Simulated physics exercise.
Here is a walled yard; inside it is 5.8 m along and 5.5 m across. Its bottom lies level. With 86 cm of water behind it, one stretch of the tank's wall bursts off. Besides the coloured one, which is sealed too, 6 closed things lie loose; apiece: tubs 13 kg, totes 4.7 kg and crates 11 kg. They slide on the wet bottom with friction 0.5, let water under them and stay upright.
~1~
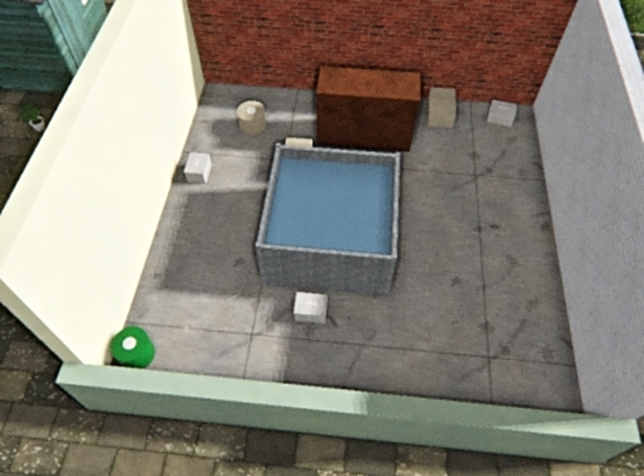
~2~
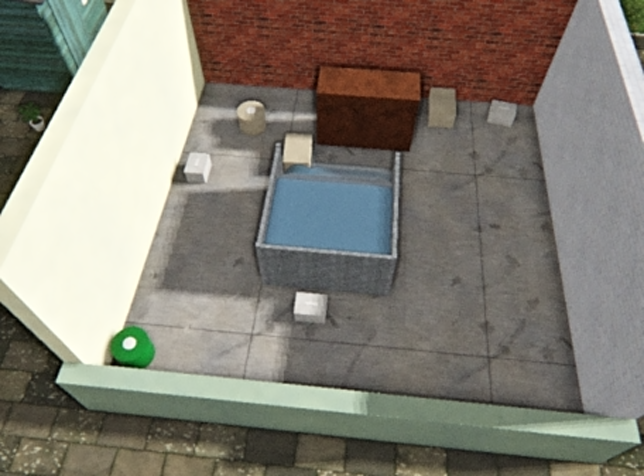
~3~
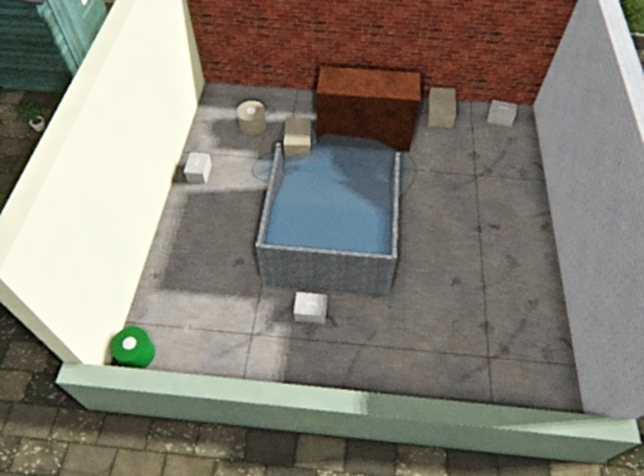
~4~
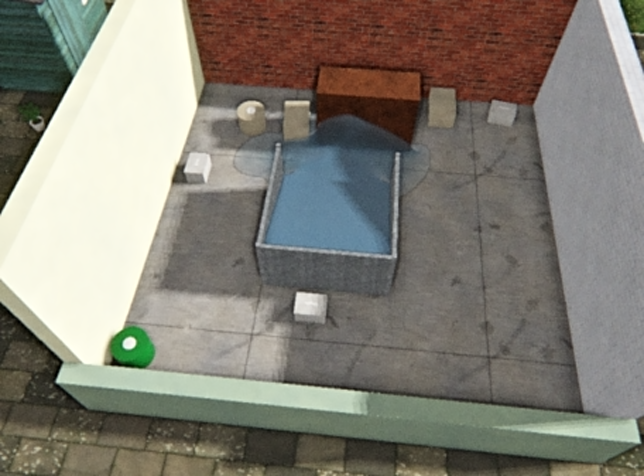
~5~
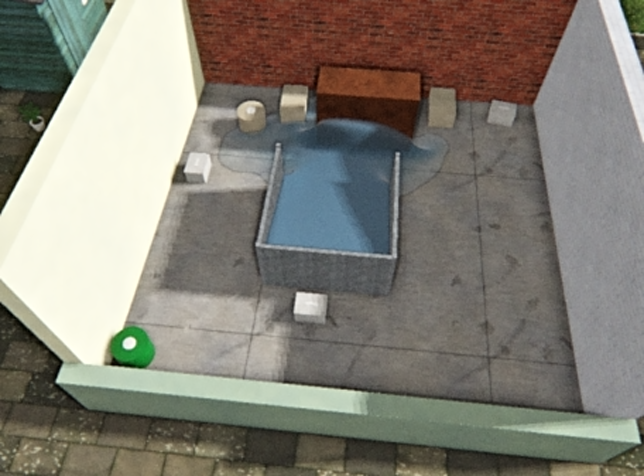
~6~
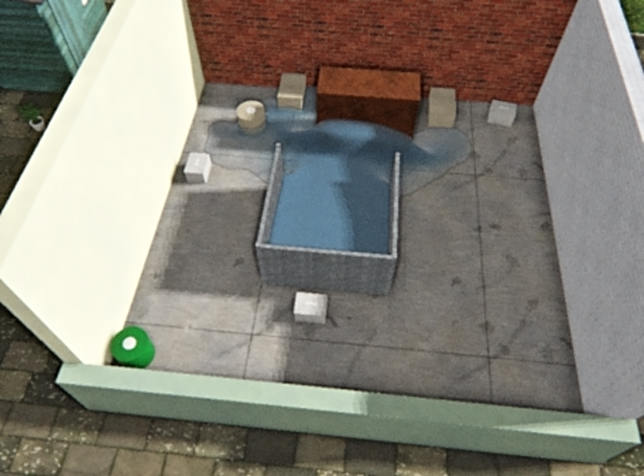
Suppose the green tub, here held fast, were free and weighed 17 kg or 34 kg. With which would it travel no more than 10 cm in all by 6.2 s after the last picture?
I expect that only the higher weight holds it.
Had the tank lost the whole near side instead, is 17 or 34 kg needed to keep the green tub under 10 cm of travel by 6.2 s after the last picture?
Then neither load is enough.
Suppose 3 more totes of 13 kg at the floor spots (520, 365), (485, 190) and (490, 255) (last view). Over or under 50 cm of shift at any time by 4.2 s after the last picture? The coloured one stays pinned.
In turn: Under, past it, under.
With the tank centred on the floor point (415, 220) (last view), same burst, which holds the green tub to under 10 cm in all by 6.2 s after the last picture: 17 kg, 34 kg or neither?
In that case only the larger load is enough.
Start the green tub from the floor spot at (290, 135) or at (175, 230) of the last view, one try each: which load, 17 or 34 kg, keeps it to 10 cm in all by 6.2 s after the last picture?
In turn: Neither holds; neither is enough.
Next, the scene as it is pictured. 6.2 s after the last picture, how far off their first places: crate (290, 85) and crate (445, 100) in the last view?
In that order: 350 cm, 400 cm.
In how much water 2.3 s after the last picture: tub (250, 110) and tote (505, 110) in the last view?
Roughly 17 and 12 cm.
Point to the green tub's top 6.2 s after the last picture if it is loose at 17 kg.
Near (264, 346).
Then, 0.6 s after the last picture the green tub would be 0 cm from its start with 17 kg and 0 cm from its start with 34 kg; 0 cm of water round it then.
Then, 2.3 s after the last picture the green tub would be 0 cm from its start with 17 kg and 0 cm from its start with 34 kg; 1 cm of water round it then.
Then, 4.2 s after the last picture the green tub would be 55 cm from its start with 17 kg and 0 cm from its start with 34 kg; 8 cm of water round it then.
Then, 6.2 s after the last picture the green tub would be 161 cm from its start with 17 kg and 0 cm from its start with 34 kg; 13 cm of water round it then.
